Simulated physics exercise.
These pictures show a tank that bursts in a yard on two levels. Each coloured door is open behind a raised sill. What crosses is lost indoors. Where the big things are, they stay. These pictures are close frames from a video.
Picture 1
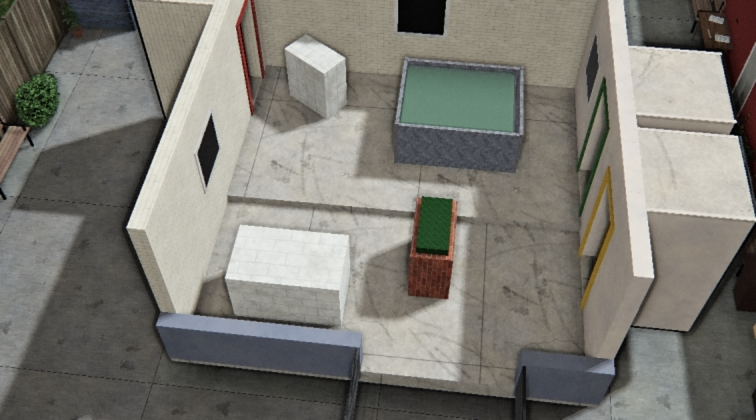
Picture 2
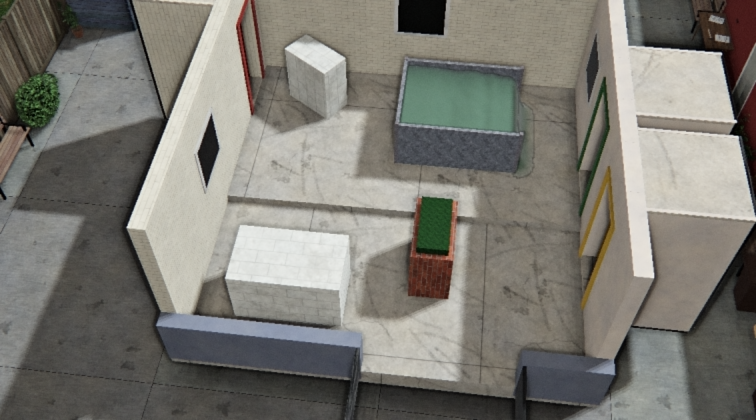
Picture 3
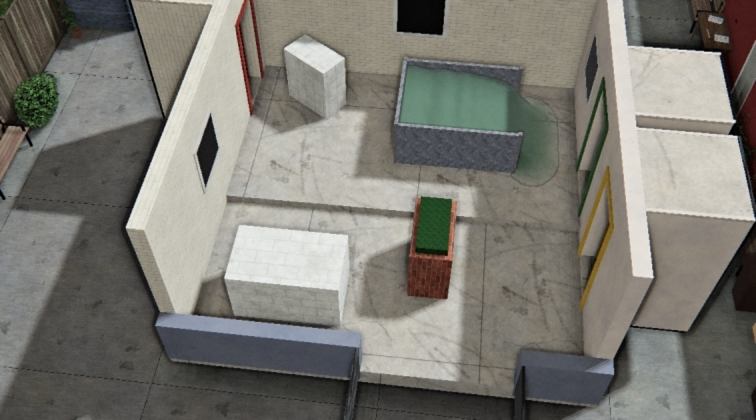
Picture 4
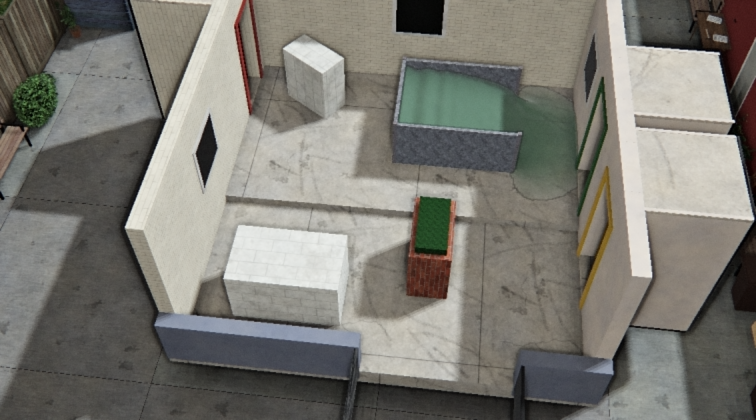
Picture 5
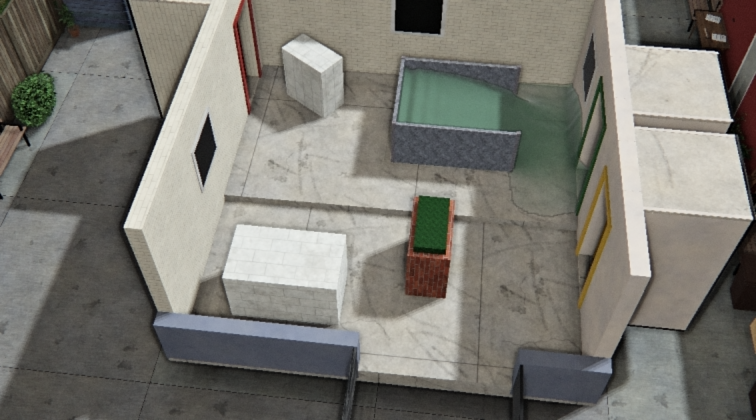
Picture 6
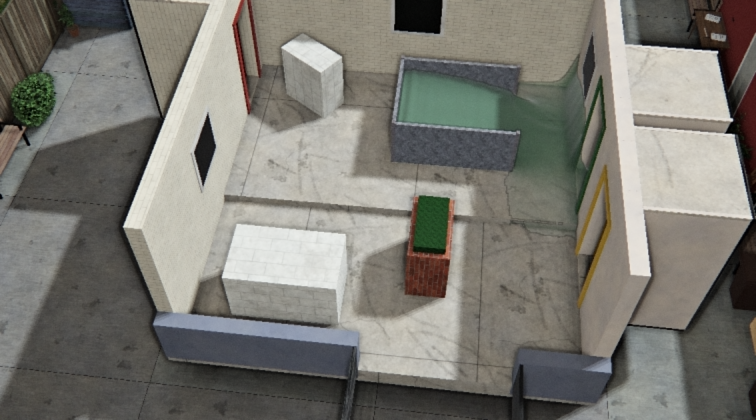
To begin with, an open stone-sided tank of green water sits still in a walled yard with pale blocks and a brick planter. Its right side gives way and water pours out across the paving. The spill reaches the right wall by the green door, then spreads along it toward the yellow one.
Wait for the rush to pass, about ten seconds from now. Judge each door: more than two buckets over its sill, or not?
As I see it, the green door breaks the limit; the yellow door respects the limit; the red door breaks the limit.
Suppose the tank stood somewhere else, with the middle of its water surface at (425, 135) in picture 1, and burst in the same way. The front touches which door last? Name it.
Red one.
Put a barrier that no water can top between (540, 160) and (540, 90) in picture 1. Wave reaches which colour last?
I'd pick the door marked red.
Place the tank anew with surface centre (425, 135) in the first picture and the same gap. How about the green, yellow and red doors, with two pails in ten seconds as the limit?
Result per door: Green gets past it; yellow gets past it; red gets past it.
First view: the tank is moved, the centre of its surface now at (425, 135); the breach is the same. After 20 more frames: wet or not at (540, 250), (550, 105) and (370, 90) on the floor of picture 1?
Soaked, soaked, soaked.
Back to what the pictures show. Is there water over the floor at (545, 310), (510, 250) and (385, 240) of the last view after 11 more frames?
Point by point: Inundated, inundated, not yet wet.
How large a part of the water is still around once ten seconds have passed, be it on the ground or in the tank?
Result: Close to 62 %.
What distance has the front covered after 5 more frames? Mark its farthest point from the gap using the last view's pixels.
Near (571, 324).
A moment on, water covers 15 % of the floor; the green door far over two buckets in, the yellow door wet at the sill, nothing in, the red door not reached.
Next, water covers 35 % of the floor; the green door far over two buckets in, the yellow door wet at the sill, nothing in, the red door not reached.
Then, water covers 50 % of the floor; the green door far over two buckets in, the yellow door under two buckets in, the red door under two buckets in.
Later, water covers 80 % of the floor; the green door far over two buckets in, the yellow door under two buckets in, the red door far over two buckets in.
In the end, water covers 90 % of the floor; the green door far over two buckets in, the yellow door under two buckets in, the red door far over two buckets in.
